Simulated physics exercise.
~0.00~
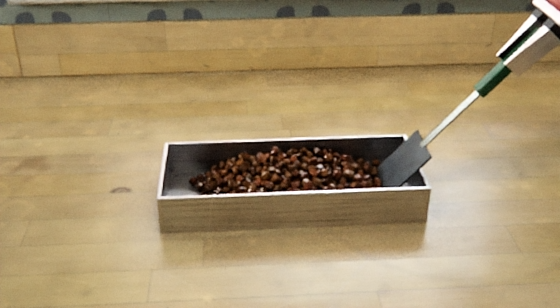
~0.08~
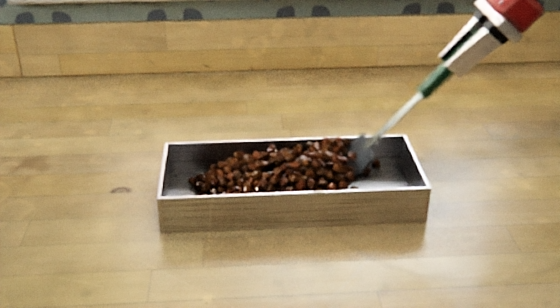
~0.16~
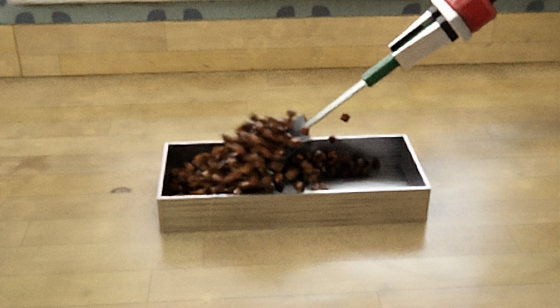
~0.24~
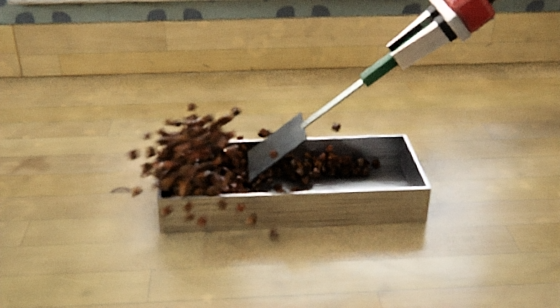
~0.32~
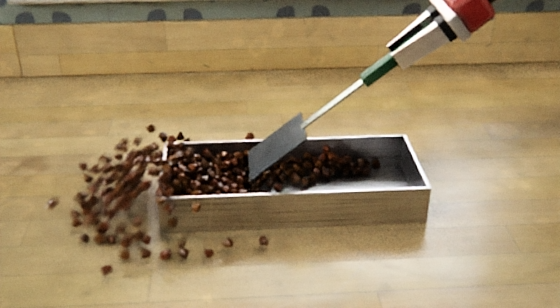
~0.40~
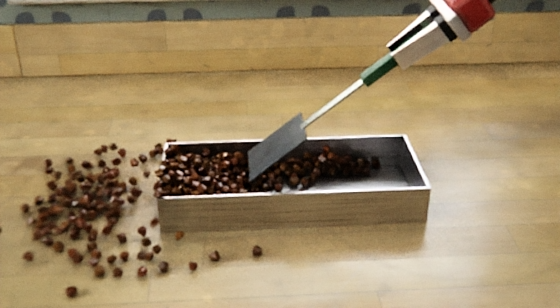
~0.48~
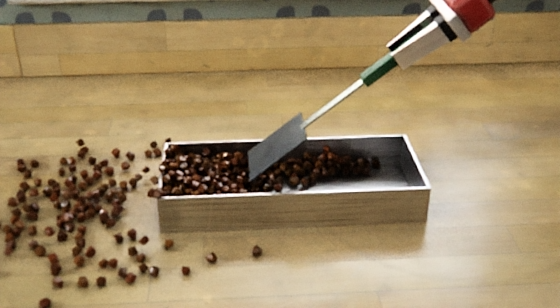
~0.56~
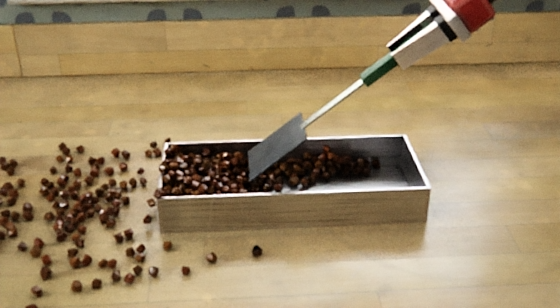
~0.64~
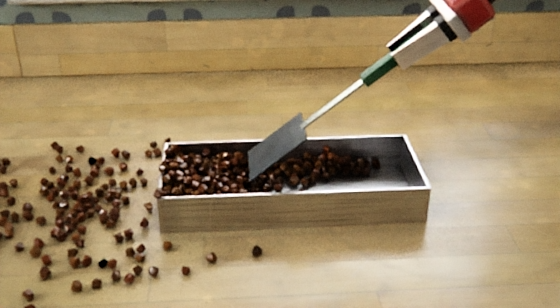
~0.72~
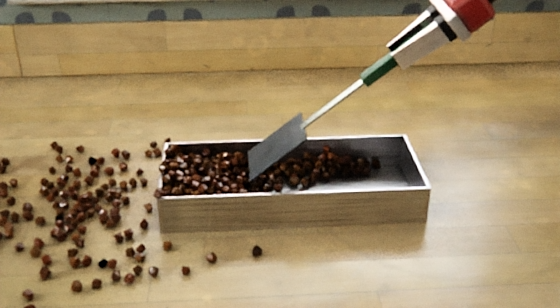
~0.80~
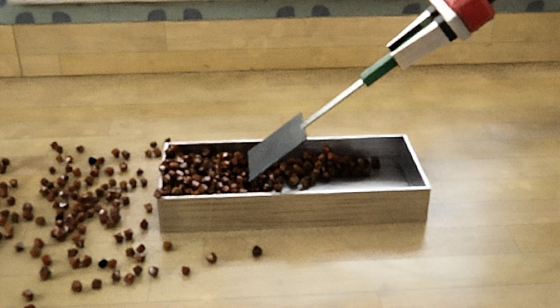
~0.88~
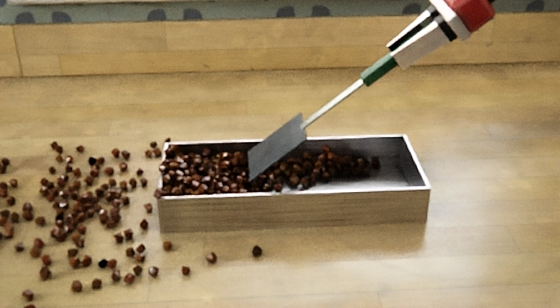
On a pale wooden tabletop, a long, narrow tray with a dark interior holds a heap of small brown pellets, and a robot arm in white, red and green dips a flat grey blade into its right end. The blade sweeps left through the tray, pushing the pellets into a growing mound. It stops near the middle with its face tilted, and a burst of pellets flies over the left end. They scatter and roll across the table toward the left. Finally everything lies still, with many pellets strewn about, most still in the tray, and the blade resting among them.
